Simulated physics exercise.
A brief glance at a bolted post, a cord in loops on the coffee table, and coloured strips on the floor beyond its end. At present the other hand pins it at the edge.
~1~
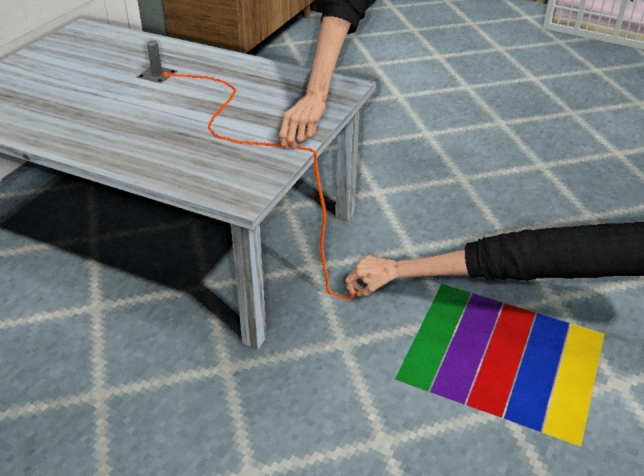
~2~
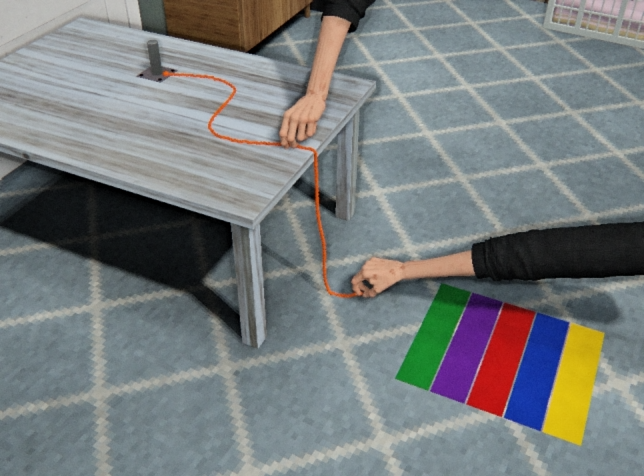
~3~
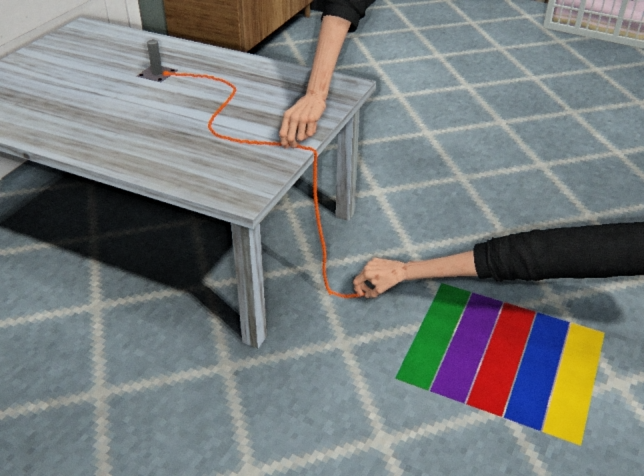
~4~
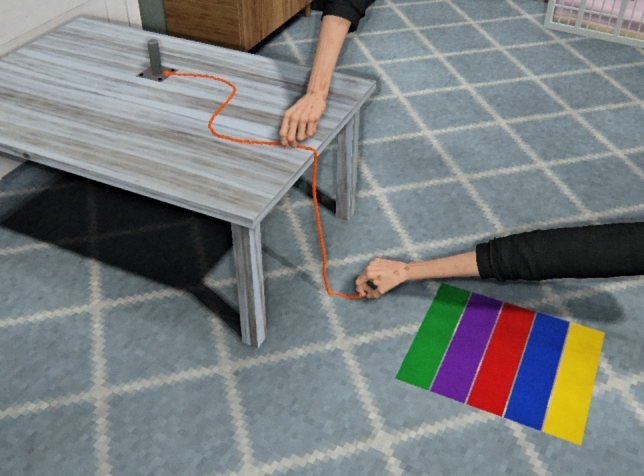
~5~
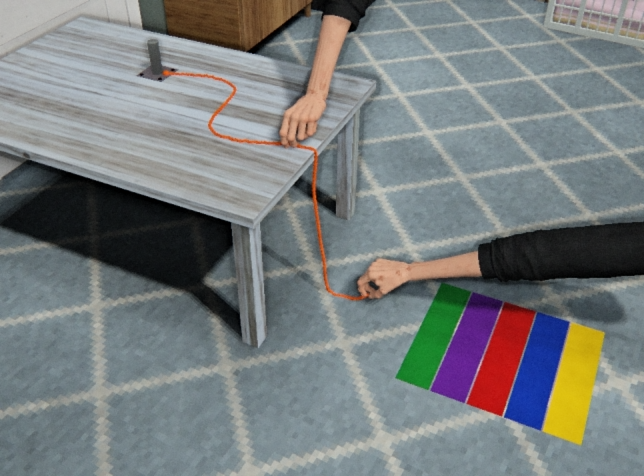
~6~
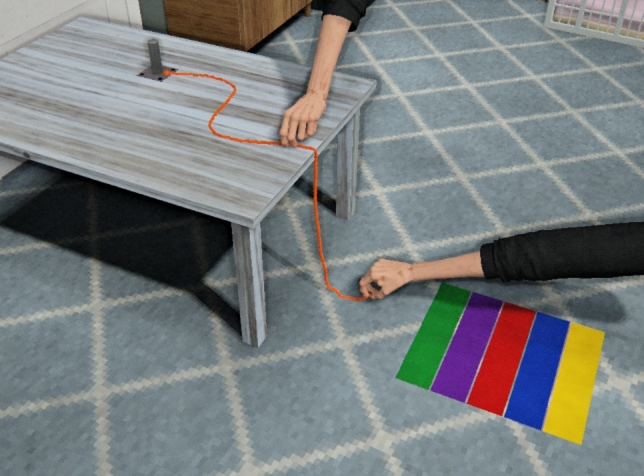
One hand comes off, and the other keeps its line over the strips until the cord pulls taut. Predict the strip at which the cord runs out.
I would say the blue strip.
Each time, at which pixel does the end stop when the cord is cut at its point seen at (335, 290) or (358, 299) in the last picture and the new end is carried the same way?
Case by case it comes to about (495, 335) and then about (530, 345).
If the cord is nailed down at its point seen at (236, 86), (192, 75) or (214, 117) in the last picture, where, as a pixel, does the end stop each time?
Approximately (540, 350), (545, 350) and (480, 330), respectively.
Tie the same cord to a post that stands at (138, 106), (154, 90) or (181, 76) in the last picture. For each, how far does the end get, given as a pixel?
Roughly (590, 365), then (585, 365), then (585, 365).
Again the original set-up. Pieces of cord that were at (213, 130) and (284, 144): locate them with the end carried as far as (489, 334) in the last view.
The two spots land somewhere near (293, 131) and (330, 185).
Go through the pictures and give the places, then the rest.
End (356, 292); green (420, 366); purple (455, 378); red (491, 391); blue (528, 404); yellow (567, 417), in the first frame.
End (362, 293); cord through (199, 76) (230, 99) (220, 137) (297, 147) (318, 209) (324, 270), in the second frame.
End (364, 294), in the third frame.
End (366, 294); cord through (199, 75) (230, 98) (220, 137) (297, 146) (316, 209) (324, 270), in the fourth frame.
End (368, 295), in the fifth frame.
End (370, 295); cord through (199, 75) (231, 98) (221, 136) (297, 146) (315, 208) (325, 270), in the sixth frame.
A little later, end near (490, 334); over purple.
Next, end near (528, 346); over blue.
When it is tight, end near (551, 354); over blue. It halts on the blue strip.
